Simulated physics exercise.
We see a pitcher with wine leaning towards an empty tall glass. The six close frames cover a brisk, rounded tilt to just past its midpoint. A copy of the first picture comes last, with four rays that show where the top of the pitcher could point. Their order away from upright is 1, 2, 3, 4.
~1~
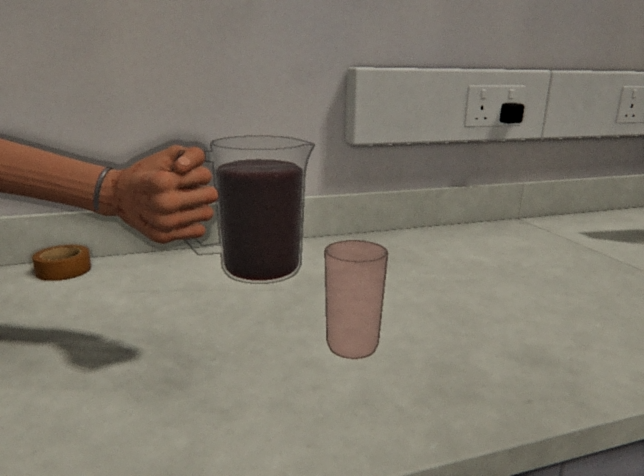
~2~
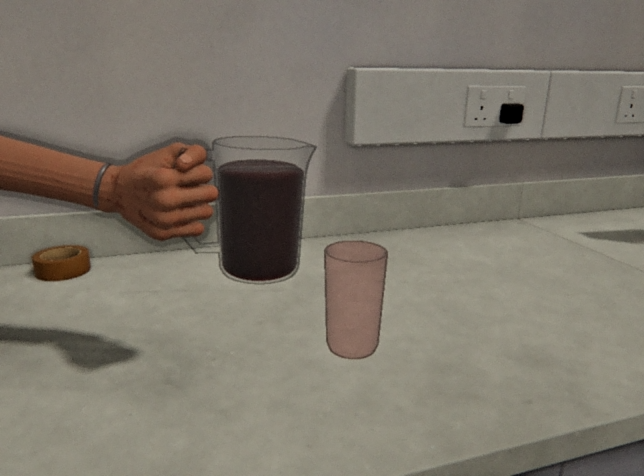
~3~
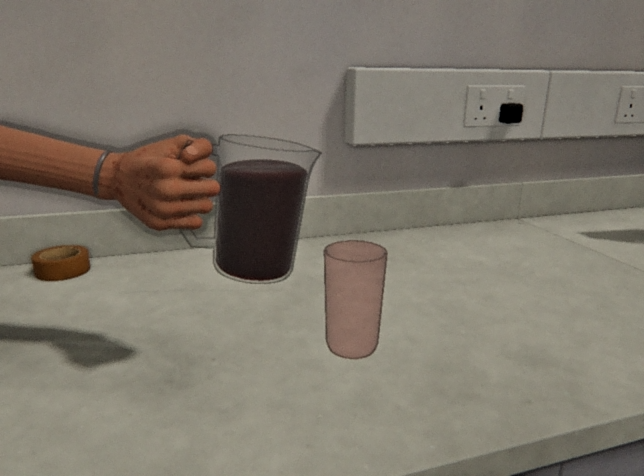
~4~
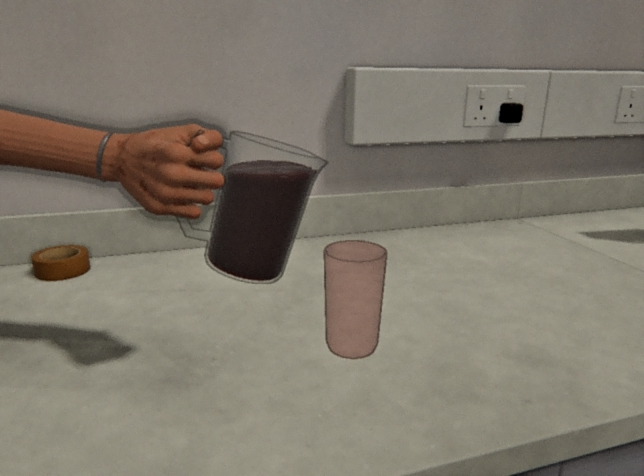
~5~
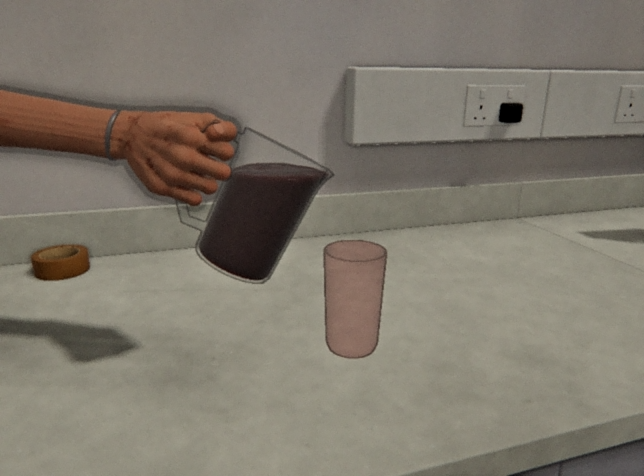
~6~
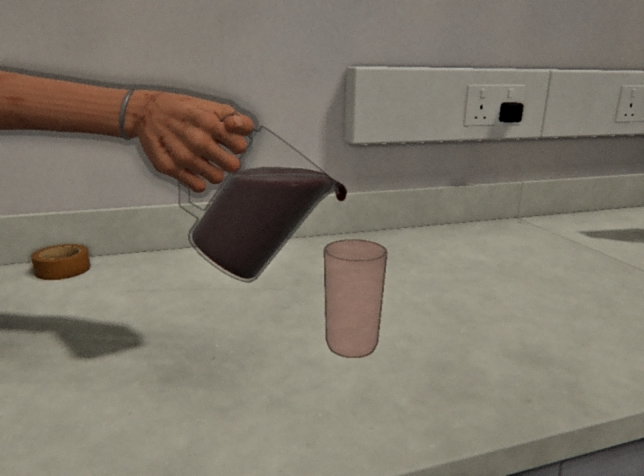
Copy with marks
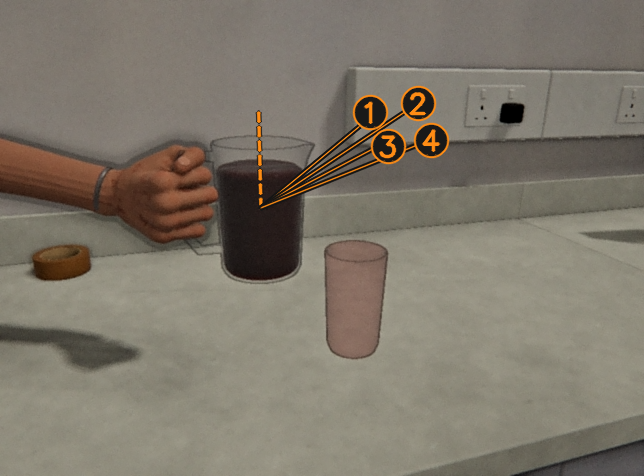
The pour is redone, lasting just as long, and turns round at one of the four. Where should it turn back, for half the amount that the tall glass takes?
Tilt 2.
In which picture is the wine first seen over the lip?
In picture 6.
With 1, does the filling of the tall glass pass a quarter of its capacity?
Yes.
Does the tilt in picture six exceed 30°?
Yes.
On the marked copy, 1 at (359, 126); 2 at (404, 112); 3 at (371, 149); 4 at (415, 145).
With 1, the tall glass ends with about 36 % of what it can hold.
With 2, the tall glass ends with about 50 % of what it can hold.
With 3, the tall glass ends with about 67 % of what it can hold.
With 4, the tall glass ends with about 86 % of what it can hold.
